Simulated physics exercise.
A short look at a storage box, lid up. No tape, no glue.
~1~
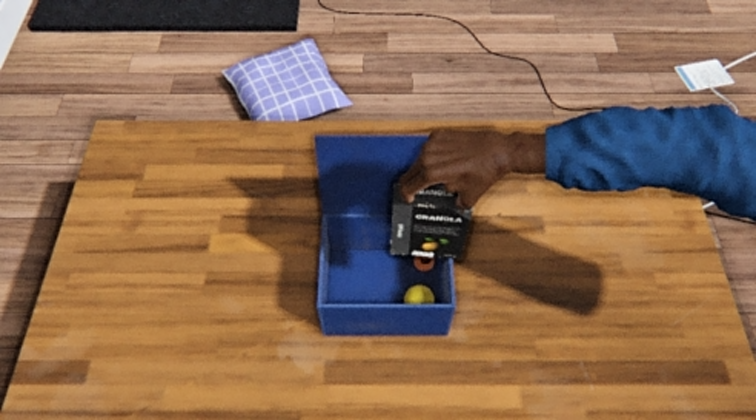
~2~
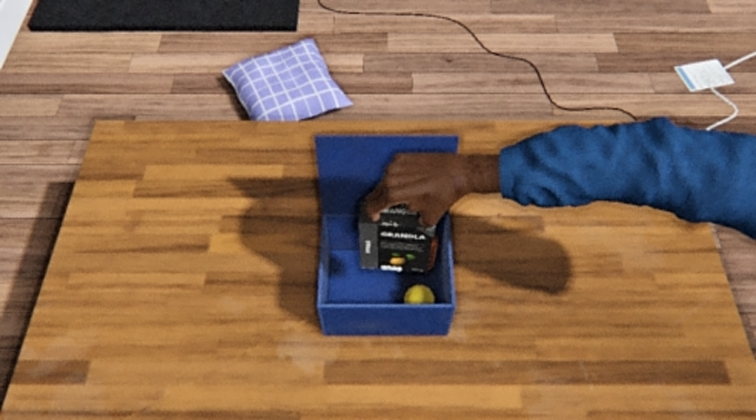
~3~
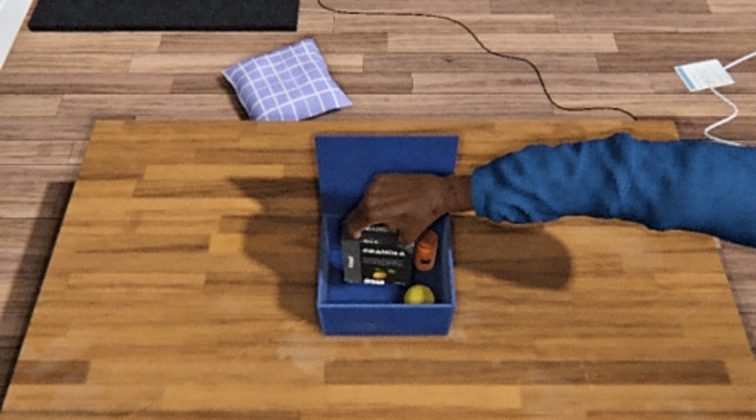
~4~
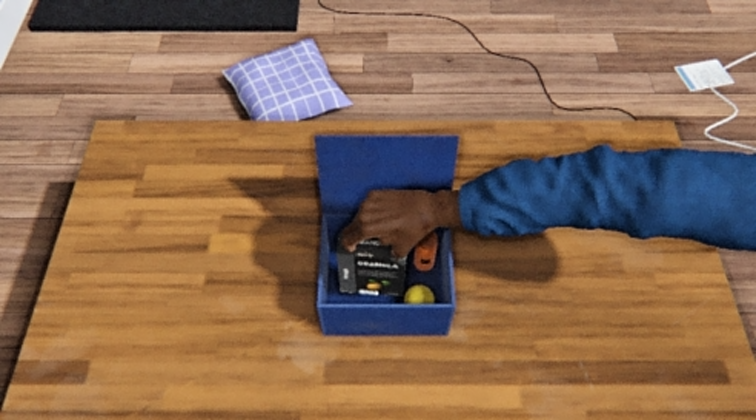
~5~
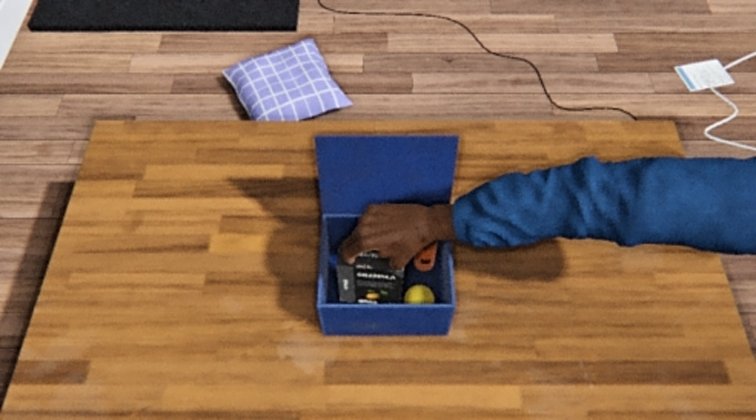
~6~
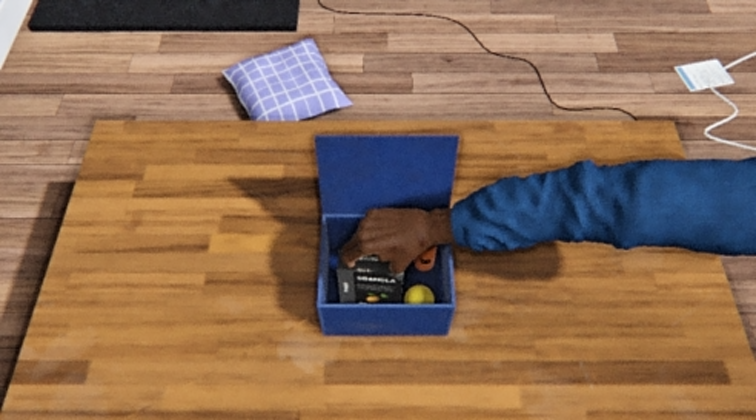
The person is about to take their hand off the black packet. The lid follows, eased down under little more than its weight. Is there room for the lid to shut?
The lid stays ajar.
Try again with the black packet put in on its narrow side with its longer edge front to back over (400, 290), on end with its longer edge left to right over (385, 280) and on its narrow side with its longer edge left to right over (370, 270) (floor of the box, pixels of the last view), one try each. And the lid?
First try: It sits on the rim; second try: It stays ajar; third try: It shuts flat.
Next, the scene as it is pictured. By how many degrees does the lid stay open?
About 8°.
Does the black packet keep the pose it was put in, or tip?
The black packet keeps its pose.
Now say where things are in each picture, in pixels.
The first picture shows coming down; black packet (430, 223).
The second picture shows coming down; black packet (396, 239).
The third picture shows coming down; black packet (378, 255).
The fourth picture shows coming down; black packet (373, 267).
The fifth picture shows coming down; black packet (371, 277).
The sixth picture shows put in, still held; black packet (371, 281).
Then, 1.20 s after the last picture, lid 82° above the rim; black packet slid a little near (371, 295).
Then, 1.70 s after the last picture, lid 45° above the rim; black packet slid a little near (371, 295).
At rest, lid 7° above the rim; moved from the start, black packet; the other 2 in place. Seen from the same camera at the end, black packet near (371, 295).
